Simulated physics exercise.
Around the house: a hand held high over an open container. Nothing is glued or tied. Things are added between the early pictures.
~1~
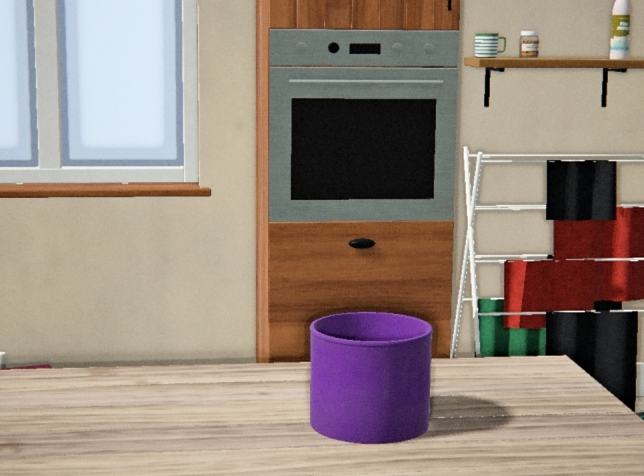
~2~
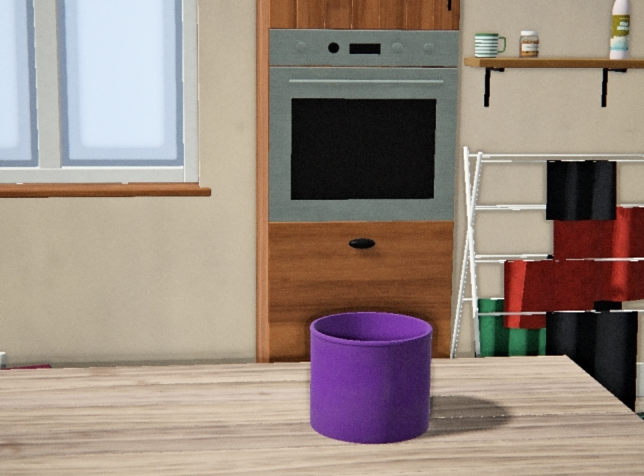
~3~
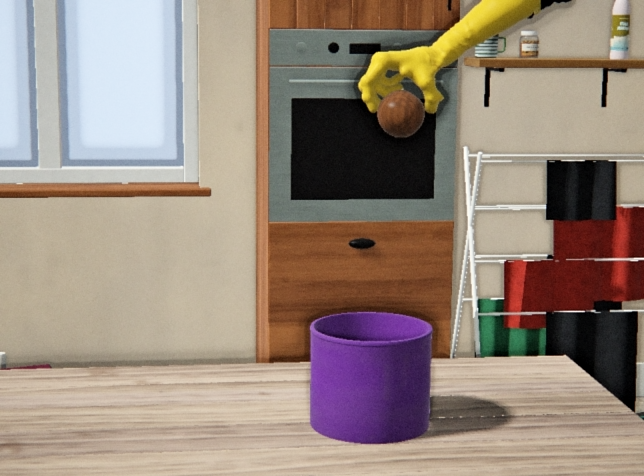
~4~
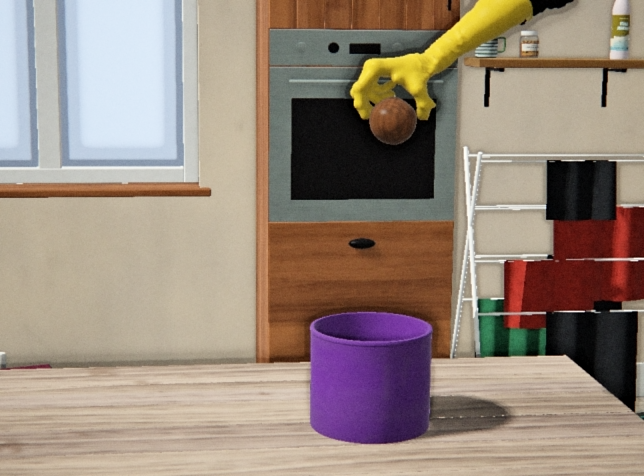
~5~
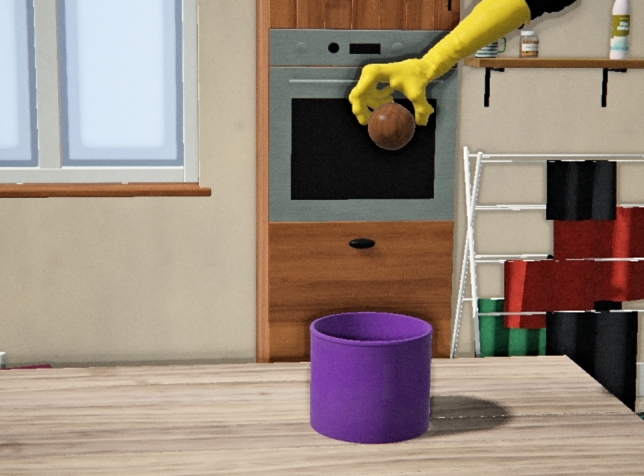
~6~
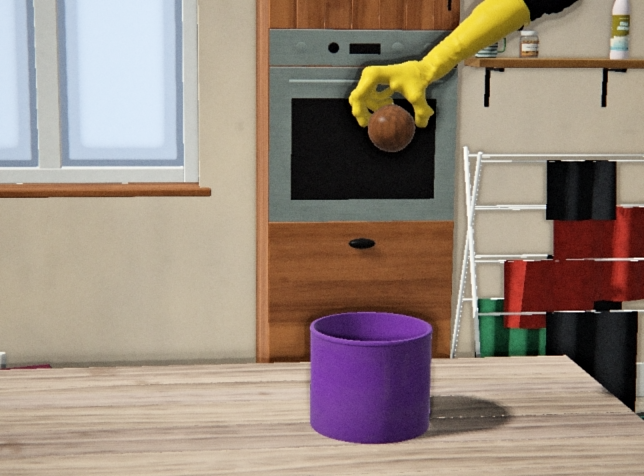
A yellow-gloved hand came into view from the upper right holding a round brown ball-like object, shifted slightly left and down, then held it almost still high above an open purple container on the wooden table.
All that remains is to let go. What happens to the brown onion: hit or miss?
Here the brown onion drops into the container.
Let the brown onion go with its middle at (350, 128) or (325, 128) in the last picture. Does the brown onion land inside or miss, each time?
Try by try, it ends up inside; drops into the container.
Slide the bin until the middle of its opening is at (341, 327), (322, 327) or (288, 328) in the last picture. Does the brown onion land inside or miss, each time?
Try by try, it goes in; falls beside it; is not caught.
Then, 0.20 s later than the last frame, brown onion dropping near (390, 206).
When it is over, the brown onion lands inside, near (386, 397).
